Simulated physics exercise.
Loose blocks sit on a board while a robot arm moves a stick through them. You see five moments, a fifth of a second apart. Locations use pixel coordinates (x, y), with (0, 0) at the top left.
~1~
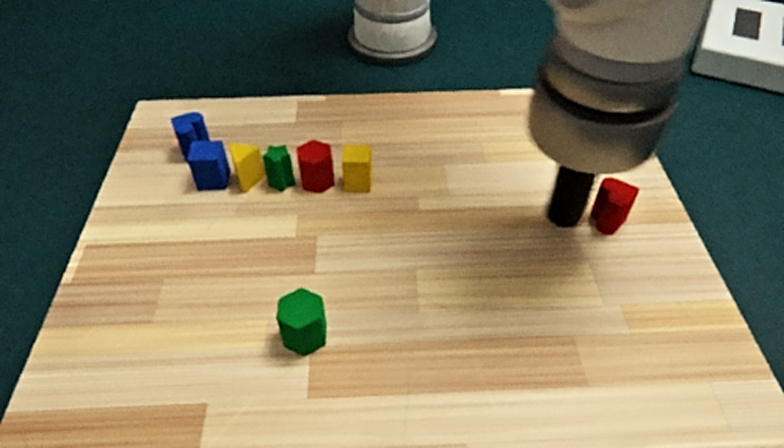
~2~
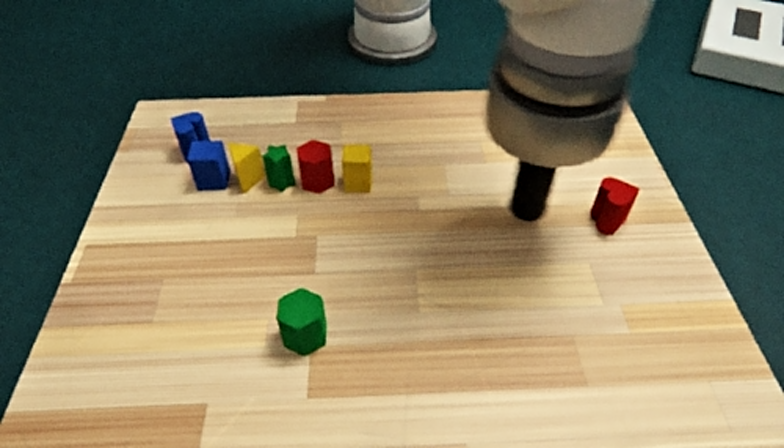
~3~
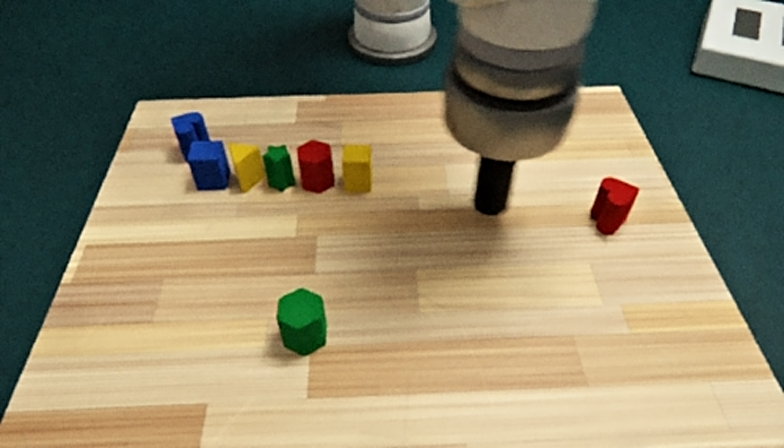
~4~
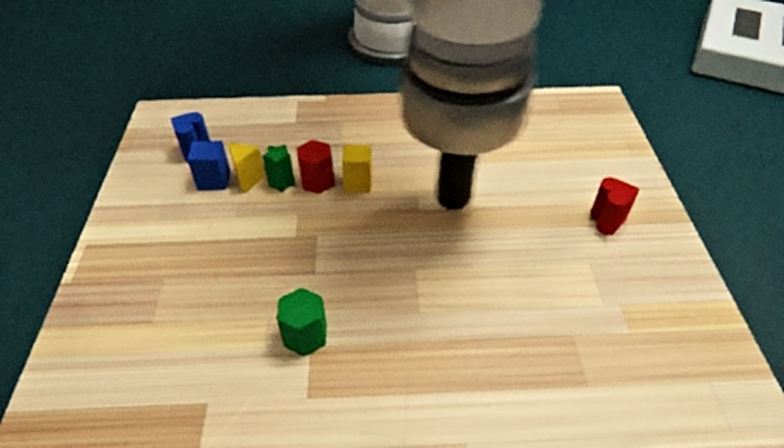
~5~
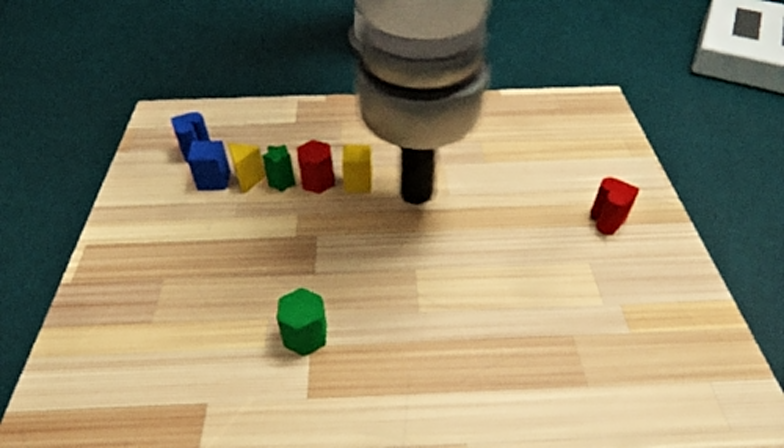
Robot arm sliding its black stick leftward across a wooden board, away from a red block and toward a row of colourful blocks.
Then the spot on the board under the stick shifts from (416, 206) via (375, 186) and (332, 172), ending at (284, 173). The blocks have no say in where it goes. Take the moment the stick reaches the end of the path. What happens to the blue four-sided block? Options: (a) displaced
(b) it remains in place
That would be a.
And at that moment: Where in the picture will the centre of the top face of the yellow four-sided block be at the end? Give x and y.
I'd place it at (244, 144), taking the centre of its top.
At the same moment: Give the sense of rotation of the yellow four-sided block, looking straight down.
The yellow four-sided block rotates counterclockwise.
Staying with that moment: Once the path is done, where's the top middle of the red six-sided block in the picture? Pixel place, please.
My prediction: (215, 156).
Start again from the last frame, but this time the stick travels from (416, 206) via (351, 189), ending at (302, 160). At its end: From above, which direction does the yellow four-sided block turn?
Seen from above, clockwise.
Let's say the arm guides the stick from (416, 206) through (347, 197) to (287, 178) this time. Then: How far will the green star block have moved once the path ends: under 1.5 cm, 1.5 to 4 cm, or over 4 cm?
The block winds up 1.5 to 4 cm from where it is now.
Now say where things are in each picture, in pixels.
Stick tip (564, 214); block tops, blue four-sided block (204, 150); green star block (276, 152); red six-sided block (314, 151); yellow four-sided block (356, 153), in the first picture.
Stick (527, 208); blocks unchanged, in the second picture.
Stick (491, 203); blocks unchanged, in the third picture.
Stick (454, 197); blocks unchanged, in the fourth picture.
Stick (417, 192); blue four-sided block (204, 150); green star block (276, 152); red six-sided block (314, 151); yellow four-sided block (356, 153), in the fifth picture.
What follows on the original path. One third of the way, stick (374, 173); red six-sided block (310, 150); yellow four-sided block (343, 149).
Two thirds of the way, stick (331, 159); blue four-sided block (196, 149), turned 25° anticlockwise; green star block (236, 156); red six-sided block (265, 149); yellow four-sided block (295, 141), turned 20° anticlockwise.
At the end, stick (282, 160); blue four-sided block (182, 151); green star block (197, 174), turned 50° anticlockwise; red six-sided block (215, 156), turned 20° anticlockwise; yellow four-sided block (244, 144), turned 30° anticlockwise.
